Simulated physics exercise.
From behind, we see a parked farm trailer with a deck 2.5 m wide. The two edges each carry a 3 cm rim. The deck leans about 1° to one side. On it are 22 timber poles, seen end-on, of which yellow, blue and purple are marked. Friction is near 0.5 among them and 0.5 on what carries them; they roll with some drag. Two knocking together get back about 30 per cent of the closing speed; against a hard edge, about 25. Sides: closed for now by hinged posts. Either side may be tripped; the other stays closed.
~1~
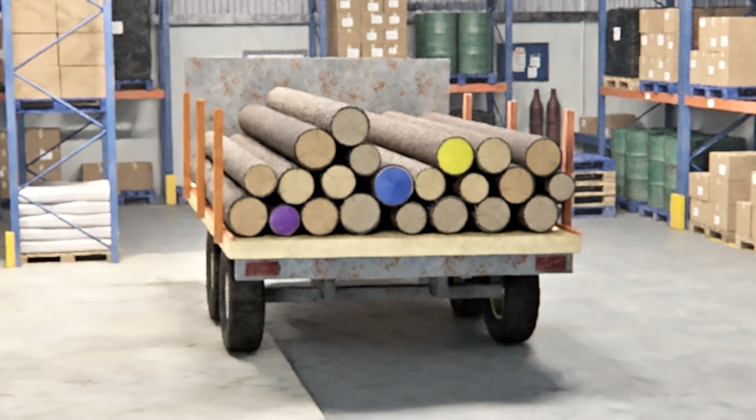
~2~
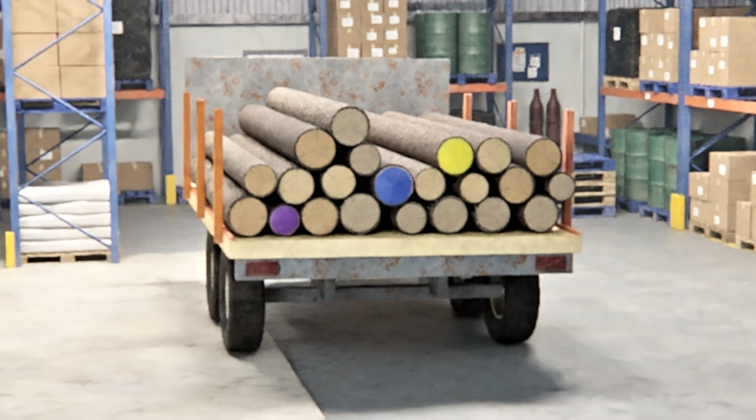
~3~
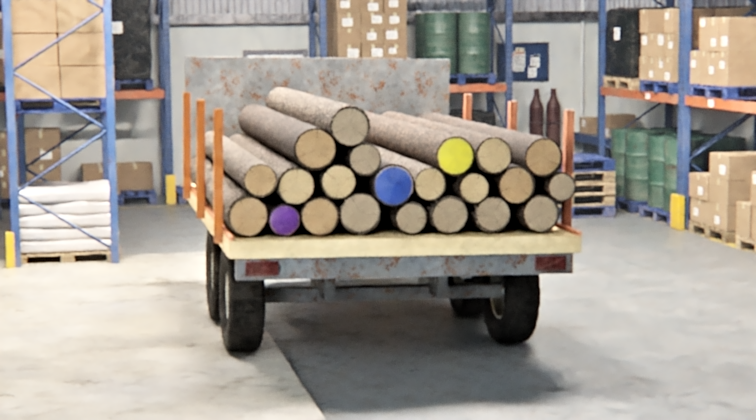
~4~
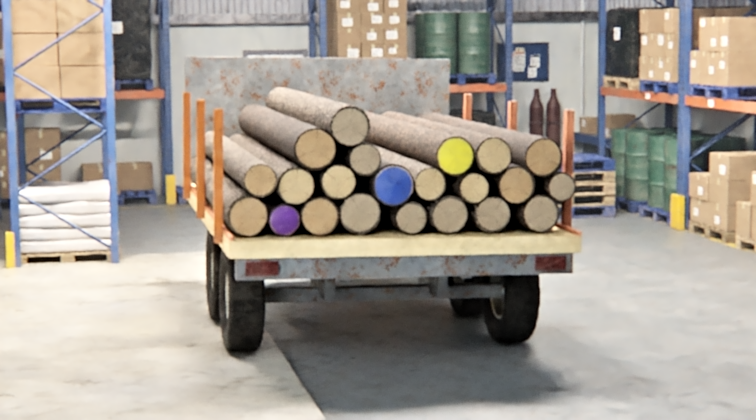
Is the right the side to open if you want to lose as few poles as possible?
No, open the left.
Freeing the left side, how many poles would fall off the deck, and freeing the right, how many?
Left side 0, right side 6.
If it is the left, after 0.6 s, yellow is up on others, 90 cm from the right edge; blue is up on others, 115 cm from the left edge; purple is on the deck, 40 cm from the left edge; 0 off so far.
If it is the left, in the end, yellow is up on others, 90 cm from the right edge; blue is up on others, 115 cm from the left edge; purple is on the deck, 40 cm from the left edge; 0 off so far.
If it is the right, after 1.5 s, yellow is up on others, 80 cm from the right edge, rolling right; blue is up on others, 115 cm from the left edge; purple is on the deck, 40 cm from the left edge; 3 off so far.
If it is the right, in the end, yellow is on the deck, 35 cm from the right edge; blue is up on others, 110 cm from the right edge; purple is on the deck, 40 cm from the left edge; 6 off so far.
